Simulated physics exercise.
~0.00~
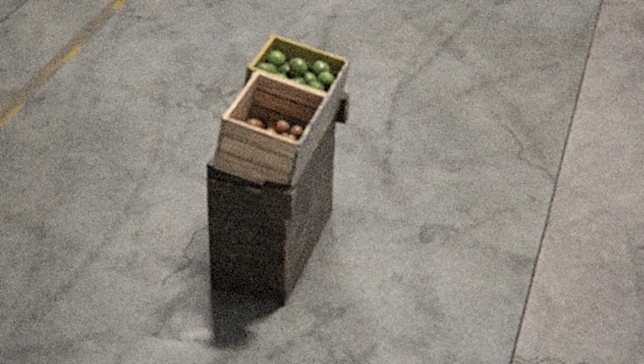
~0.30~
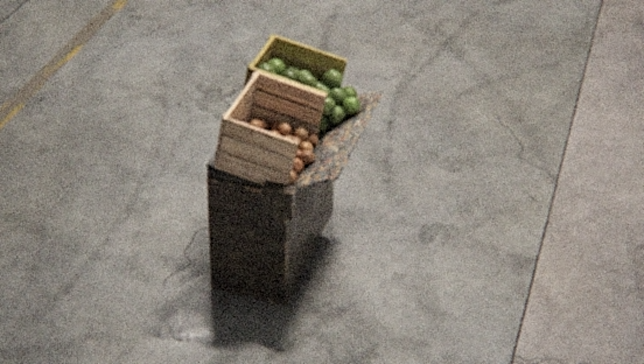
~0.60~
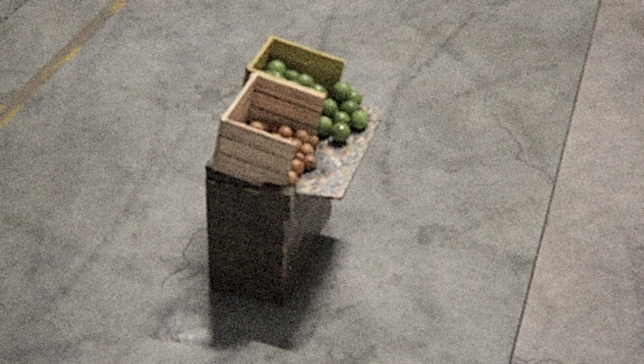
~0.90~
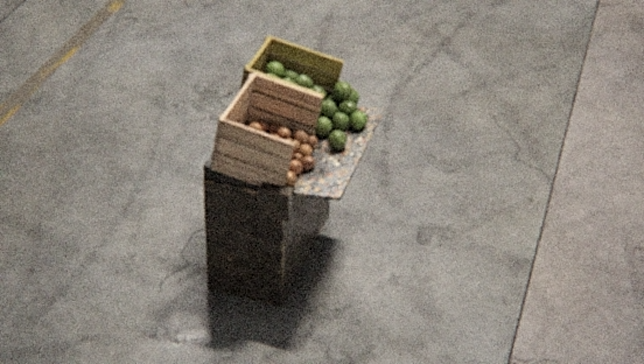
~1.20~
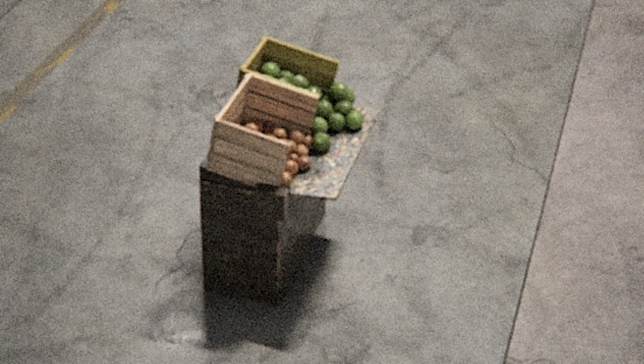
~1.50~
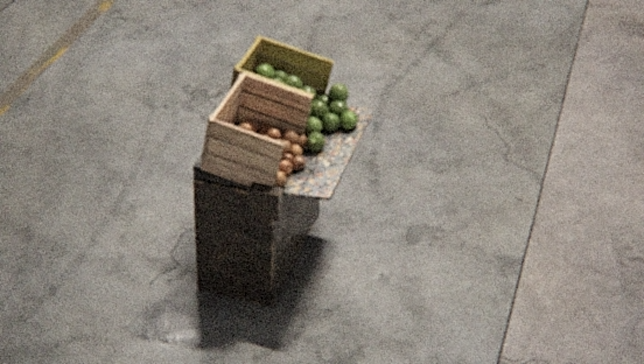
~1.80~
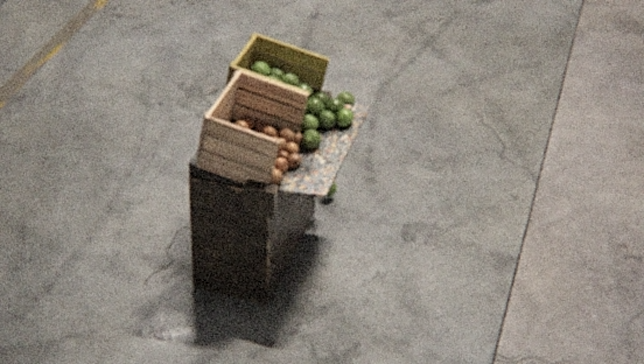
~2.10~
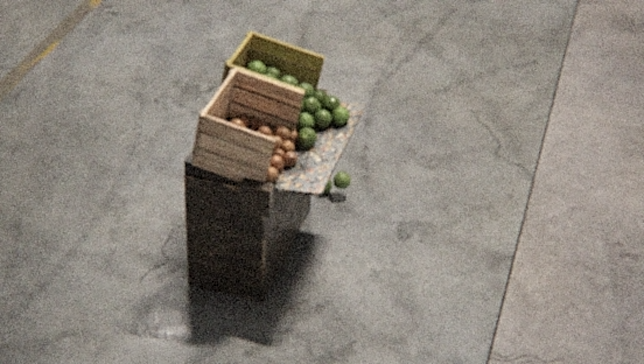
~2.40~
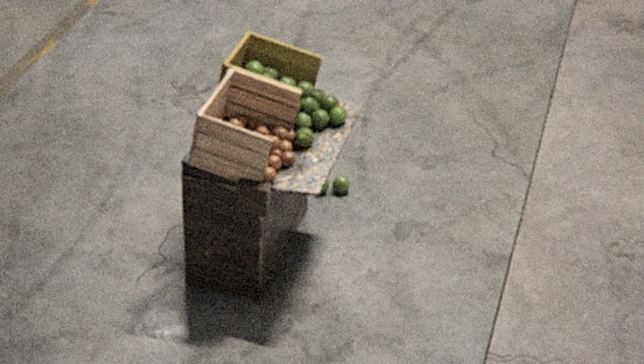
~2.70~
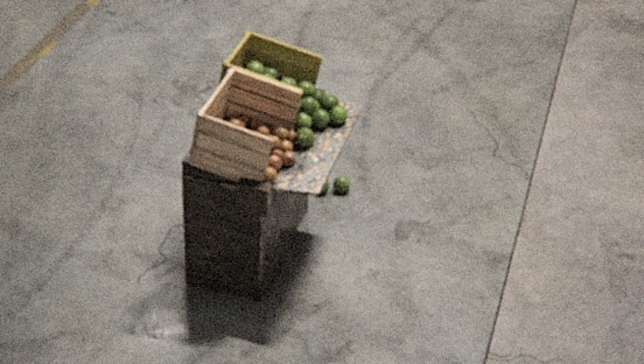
The clip opens on a yellow bin of green apples and a wooden bin of brown onions, side by side on a dark stand over a grey concrete floor. The flap along their right side swings down, and apples and onions spill partway out onto the speckled sloping surface beside them. The heap settles there while the view drifts slightly right. Then an apple appears below the surface's lower edge and moves a little to the right on the floor. It comes to rest near the stand, with the onions still held above.
